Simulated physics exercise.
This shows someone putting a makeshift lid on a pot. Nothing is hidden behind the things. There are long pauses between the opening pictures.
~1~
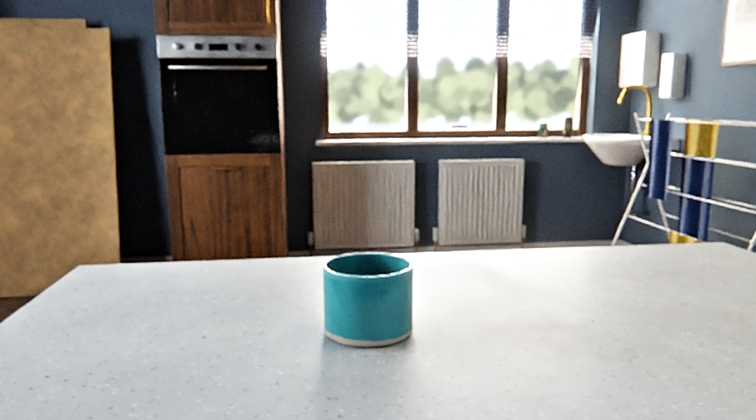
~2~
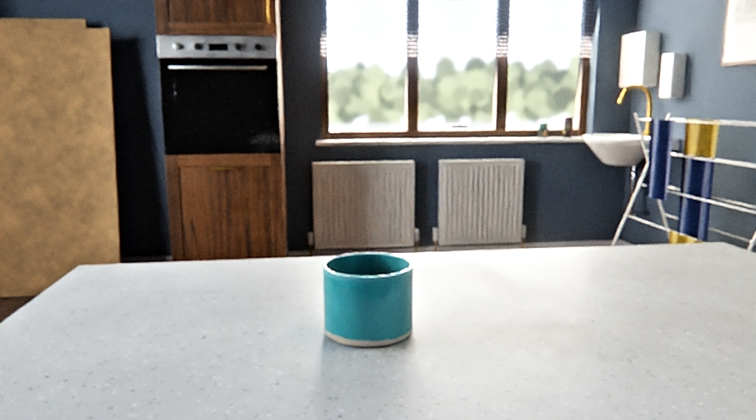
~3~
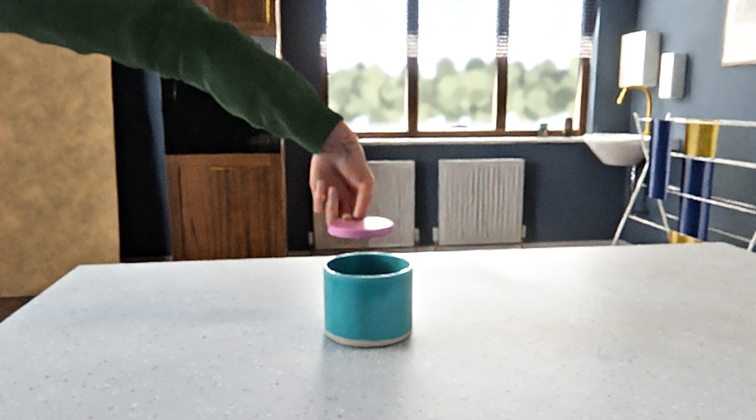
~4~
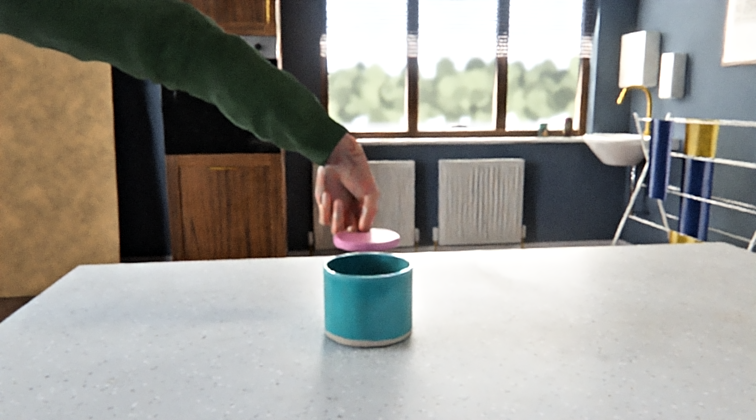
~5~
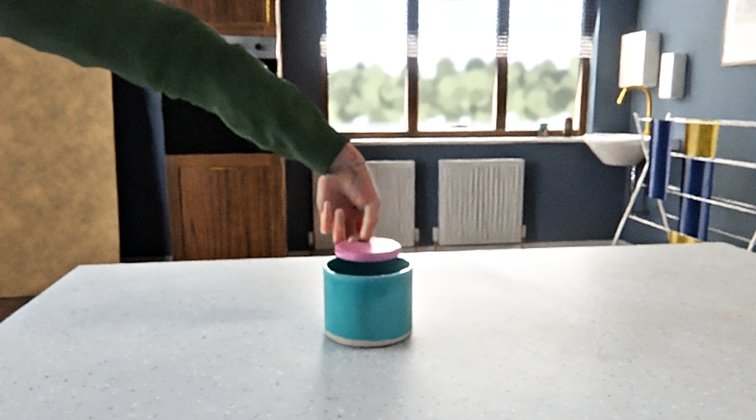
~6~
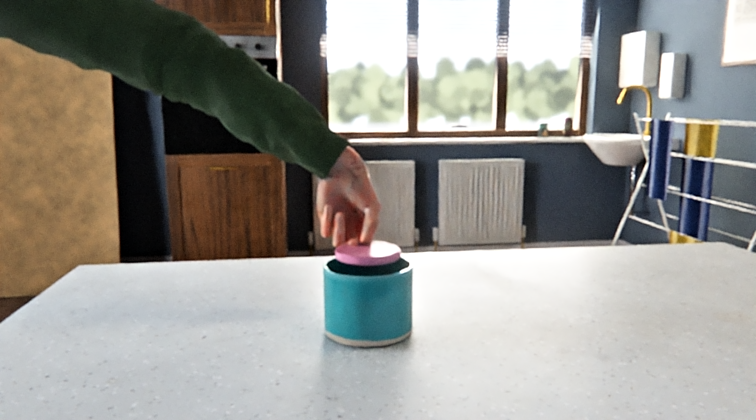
A teal pot stands near the middle of a pale speckled tabletop, seen by a still camera from just above table height in a dark-walled kitchen. Behind it are a wooden oven cabinet at left, two radiators beneath a bright window, and a drying rack at right. A green-sleeved arm appears from the left, its hand lowering a pink disc onto the pot's rim and keeping hold.
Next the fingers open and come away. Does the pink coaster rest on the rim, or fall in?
The pink coaster falls in.
Then, 0.14 s past the last view, pink coaster travelled a little near (368, 287).
Finally, the pink coaster drops inside, near (368, 323).
